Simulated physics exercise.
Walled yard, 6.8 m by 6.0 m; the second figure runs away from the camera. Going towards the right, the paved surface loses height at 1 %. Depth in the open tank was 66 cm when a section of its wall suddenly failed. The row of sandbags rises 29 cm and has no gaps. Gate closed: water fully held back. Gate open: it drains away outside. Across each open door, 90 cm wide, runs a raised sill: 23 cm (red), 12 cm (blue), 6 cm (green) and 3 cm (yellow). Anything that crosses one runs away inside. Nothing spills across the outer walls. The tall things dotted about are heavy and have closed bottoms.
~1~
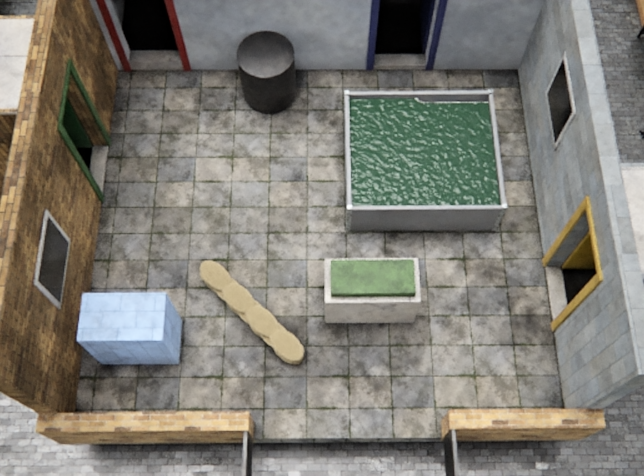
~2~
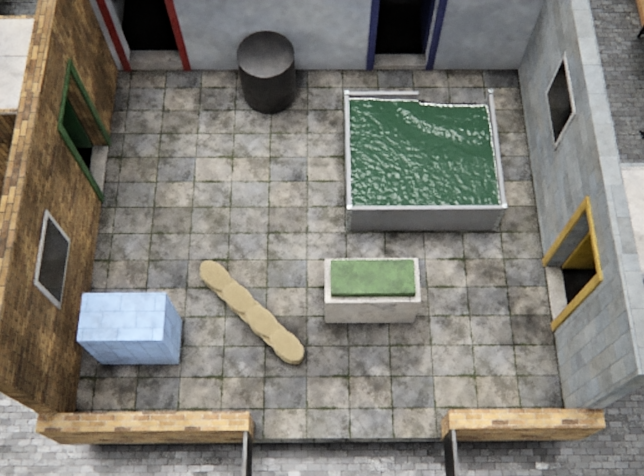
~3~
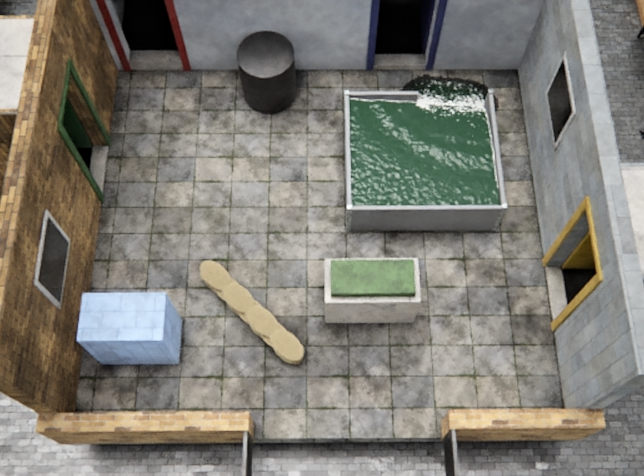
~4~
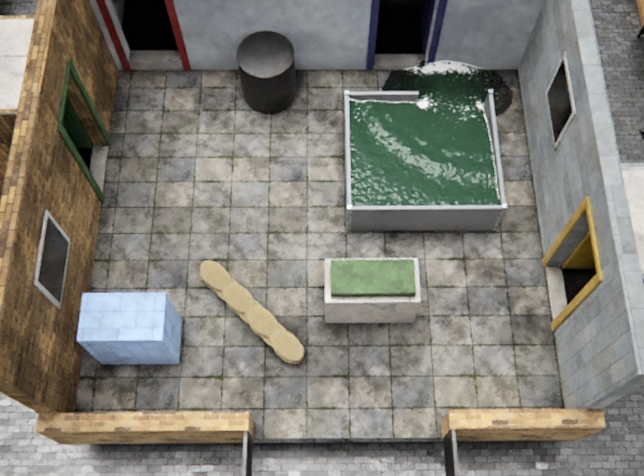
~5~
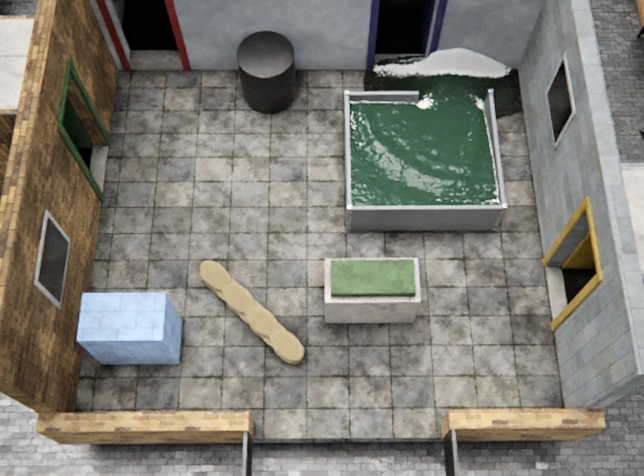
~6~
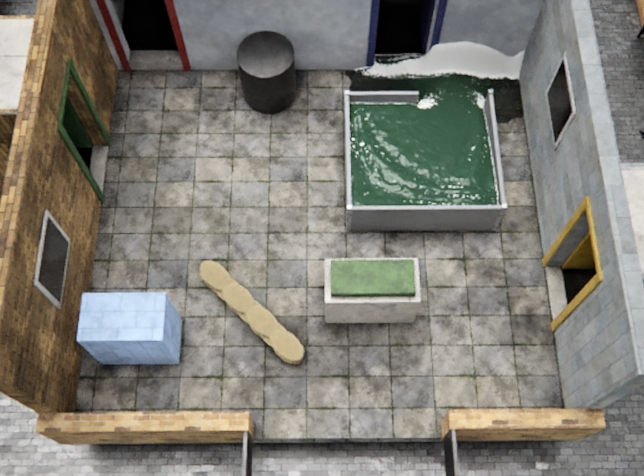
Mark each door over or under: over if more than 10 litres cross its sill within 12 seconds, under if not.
Marks: Red door: Under; blue door: Over; green door: Under; yellow door: Over.
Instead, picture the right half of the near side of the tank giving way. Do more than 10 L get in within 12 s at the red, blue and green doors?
Red falls short; blue falls short; green falls short.
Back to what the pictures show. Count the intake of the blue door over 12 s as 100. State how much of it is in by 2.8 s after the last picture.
By then it's near 75% of the total.
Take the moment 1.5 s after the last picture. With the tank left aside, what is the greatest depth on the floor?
Peak depth: Approx. 48 cm.
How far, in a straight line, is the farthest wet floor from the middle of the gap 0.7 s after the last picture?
Around 2.6 metres.
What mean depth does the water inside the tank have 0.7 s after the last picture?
Around 46 cm on average.
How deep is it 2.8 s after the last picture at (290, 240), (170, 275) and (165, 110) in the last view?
Approximately 2, 0 and 0 centimetres, going through them in turn.
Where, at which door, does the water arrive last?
Lab note: Last arrival at the red door.
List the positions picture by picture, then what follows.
The first frame shows still water, 66 cm deep, in the open tank at (422, 151).
In the second frame, water pours out on the open tank's far side and has run 0.6 m, to a hidden place; typically 5 cm deep outside, 66 cm at the open tank's back.
In the third frame, the front is at (415, 84), 0.9 m from the gap on the open tank's far side; 0.9 m2 of floor is under water; 66 cm left at the back of the open tank.
In the fourth frame, water pours out on the open tank's far side and has run 1.2 m, to (487, 72); typically 11 cm deep outside, 66 cm at the open tank's back.
In the fifth frame, water pours out on the open tank's far side and has run 1.6 m, to (515, 72); typically 9 cm deep outside, 63 cm at the open tank's back.
In the sixth frame, water pours out on the open tank's far side and has run 1.8 m, to (351, 72); typically 11 cm deep outside, 57 cm at the open tank's back.
Then, 0.7 s after the last picture water covers 10 % of the floor and is deepest (64 cm) near (509, 78); red door not reached, blue door 26 cm at the sill, 49 L in, green door not reached, yellow door not reached.
Then, 1.5 s after the last picture water covers 20 % of the floor and is deepest (48 cm) near (509, 78); red door not reached, blue door 25 cm at the sill, 109 L in, green door not reached, yellow door 4 cm at the sill, 0 L in.
Then, 2.8 s after the last picture water covers 45 % of the floor and is deepest (32 cm) near (539, 406); red door not reached, blue door 21 cm at the sill, 174 L in, green door not reached, yellow door 9 cm at the sill, 20 L in.
Then, 6.3 s after the last picture water covers 85 % of the floor and is deepest (18 cm) near (509, 78); red door not reached, blue door 13 cm at the sill, 227 L in, green door 2 cm at the sill, 0 L in, yellow door 6 cm at the sill, 59 L in.
Then, 11.3 s after the last picture water covers 95 % of the floor and is deepest (11 cm) near (511, 95); red door 3 cm at the sill, 0 L in, blue door 7 cm at the sill, 229 L in, green door 3 cm at the sill, 0 L in, yellow door 7 cm at the sill, 91 L in.
